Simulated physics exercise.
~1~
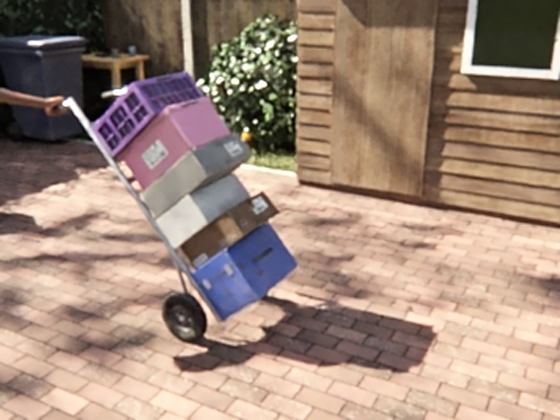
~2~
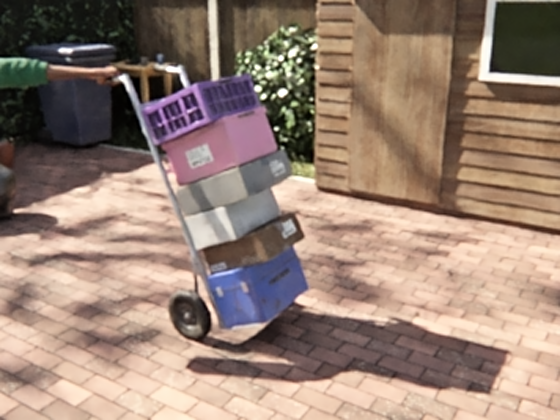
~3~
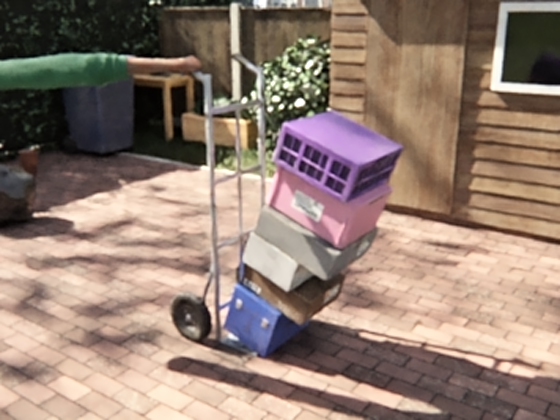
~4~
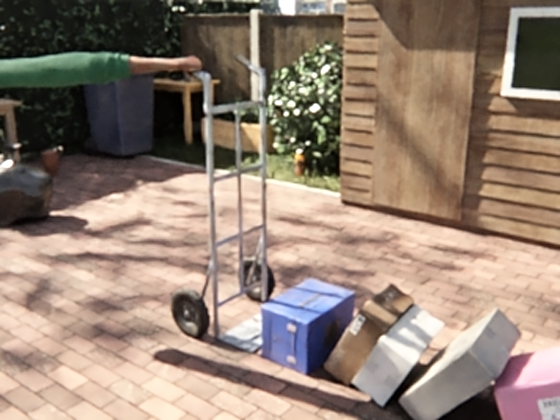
An arm, green-sleeved once more of it shows, grips the handle of a metal two-wheeled hand truck on a sunlit brick patio, seen from the side before a wooden shed and white-flowering bush. The tilted truck carries a stack with a blue box at the bottom, then brown, white, grey and pink boxes and a purple crate on top. The arm swings the truck upright, and the stack leans away to the right. The load topples off forward, leaving the truck standing, still held, with the blue box tipped beside its base and brown, white, grey and pink boxes strewn rightward, the purple crate out of sight.
